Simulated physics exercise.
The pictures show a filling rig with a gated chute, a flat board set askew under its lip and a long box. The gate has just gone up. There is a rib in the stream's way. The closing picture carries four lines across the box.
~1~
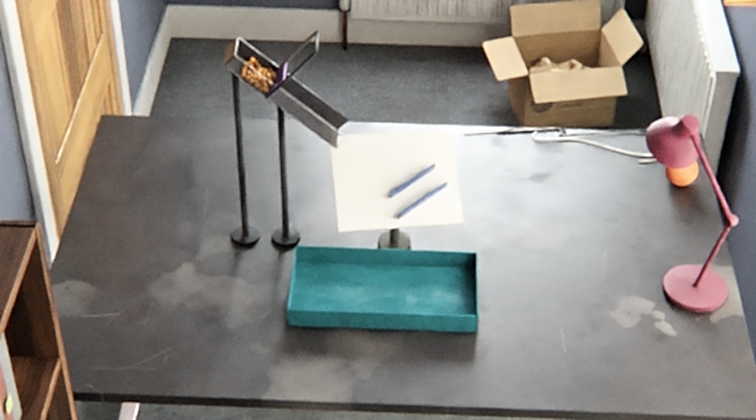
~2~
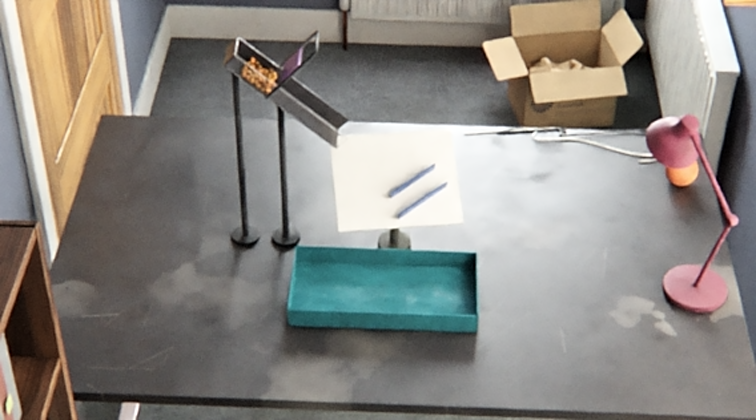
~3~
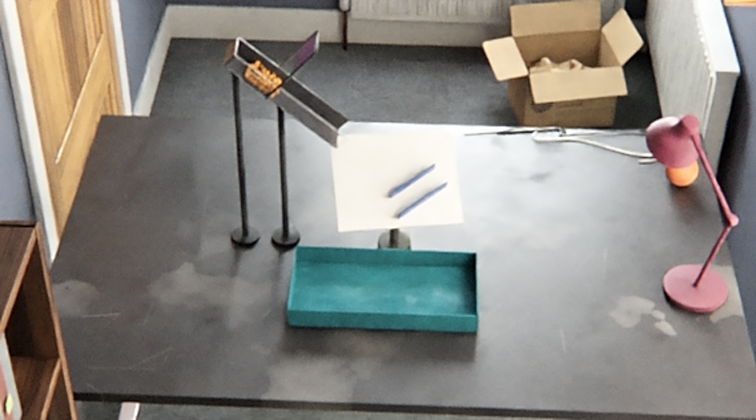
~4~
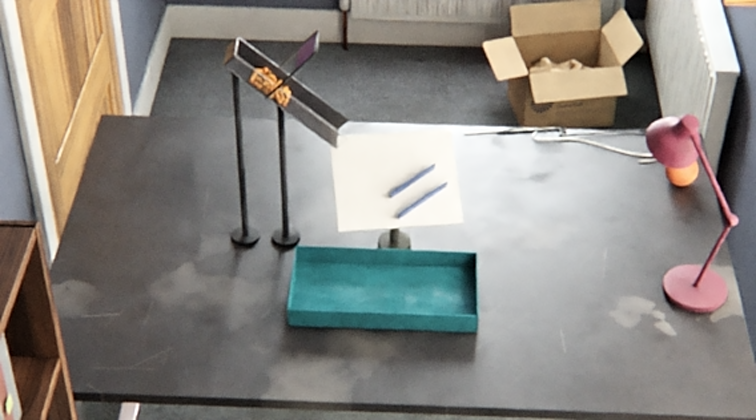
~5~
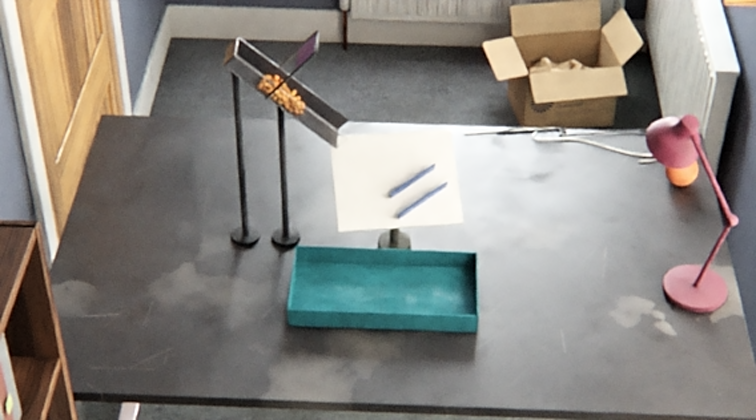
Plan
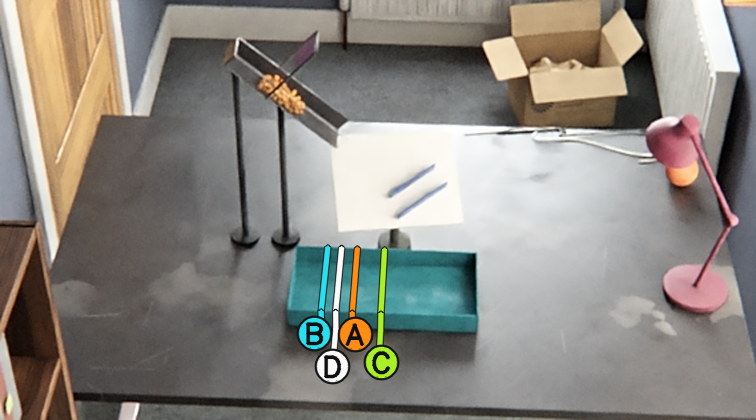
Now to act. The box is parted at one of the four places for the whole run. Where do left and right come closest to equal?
C works best here.
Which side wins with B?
The right side.
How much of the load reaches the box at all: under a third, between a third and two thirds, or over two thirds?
Between a third and two thirds.
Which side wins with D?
Right.
On the marked copy, line A crosses the front rim at (352, 311); line B crosses the front rim at (321, 310); line C crosses the front rim at (380, 313); line D crosses the front rim at (335, 311).
If A is chosen, of what is caught, a small part on the left of the divider, nearly all on the right.
If B is chosen, of what is caught, none on the left of the divider, all on the right.
If C is chosen, of what is caught, about half on the left of the divider, about half on the right.
If D is chosen, of what is caught, a stray few on the left of the divider, nearly all on the right.
